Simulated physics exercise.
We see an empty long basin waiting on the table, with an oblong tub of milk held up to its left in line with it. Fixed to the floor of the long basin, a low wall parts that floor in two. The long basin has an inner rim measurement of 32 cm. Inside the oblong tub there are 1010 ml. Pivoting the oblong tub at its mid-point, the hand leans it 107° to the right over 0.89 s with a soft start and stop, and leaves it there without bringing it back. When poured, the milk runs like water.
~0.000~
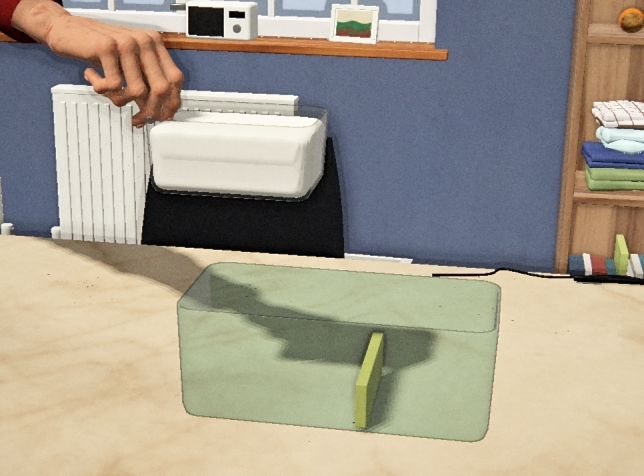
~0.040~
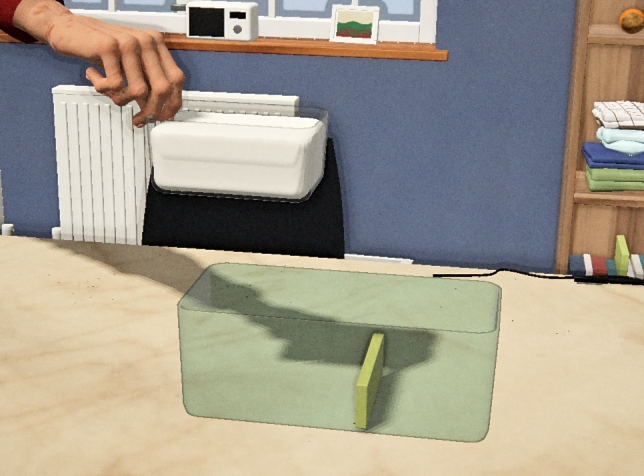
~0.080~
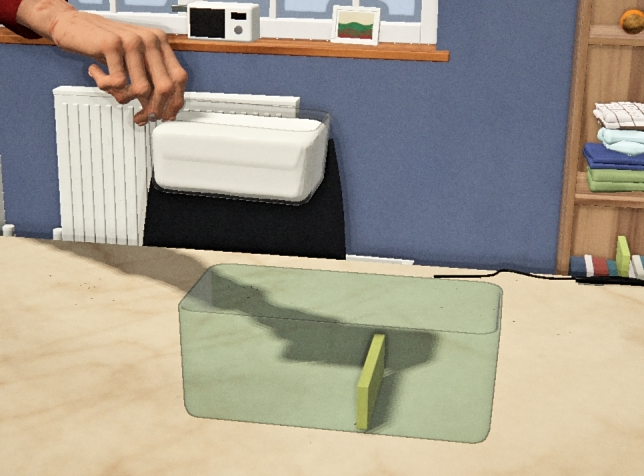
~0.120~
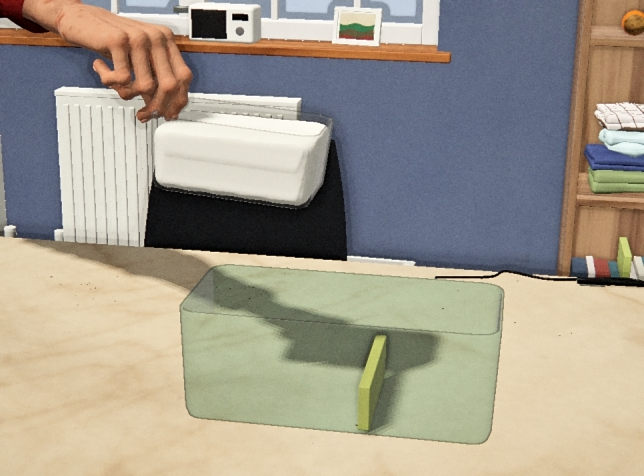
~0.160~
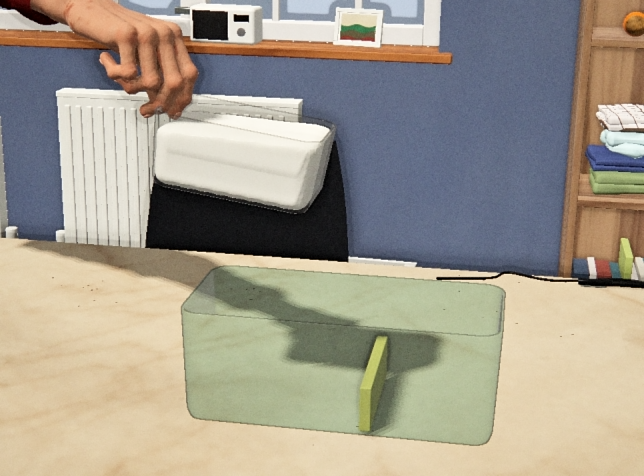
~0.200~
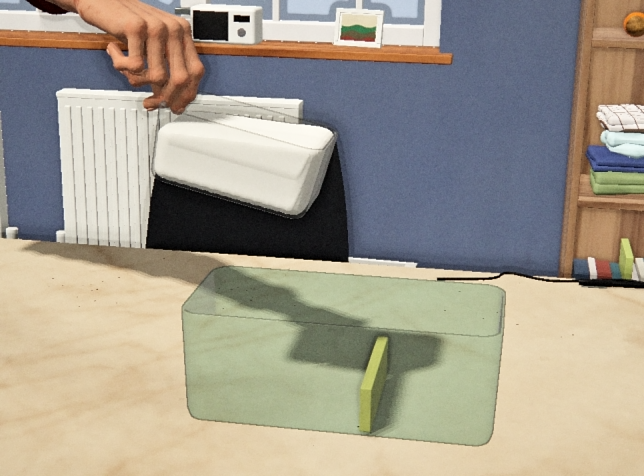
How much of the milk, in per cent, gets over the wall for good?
55 %.
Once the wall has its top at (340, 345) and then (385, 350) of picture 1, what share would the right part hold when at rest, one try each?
The first gives near 70 per cent and the second near 40 per cent.
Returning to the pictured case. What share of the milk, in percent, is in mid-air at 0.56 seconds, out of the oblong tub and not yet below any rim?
About 46 per cent.
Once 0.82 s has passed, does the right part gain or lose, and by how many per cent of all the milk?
There is a drop of about 2.
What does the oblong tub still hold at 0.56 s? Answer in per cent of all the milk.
I'd put it near 36 percent.
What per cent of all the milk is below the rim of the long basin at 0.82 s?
Roughly 82 percent of it.
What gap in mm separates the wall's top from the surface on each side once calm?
It's around 34 mm on the left side and around 16 mm on the right side.
By 0.56 s the tilt is 74° and 36 per cent is still to pour, 1 is left of the wall and 15 right of it.
By 0.82 s the tilt is 105° and 5 per cent is still to pour, 26 is left of the wall and 57 right of it.
By 1.09 s the tilt is 107° and 0 per cent is still to pour, 35 is left of the wall and 55 right of it.
By 1.39 s the tilt is 107° and 0 per cent is still to pour, 37 is left of the wall and 55 right of it.
At rest 37 per cent lies left of the wall, 55 right of it and 9 outside.
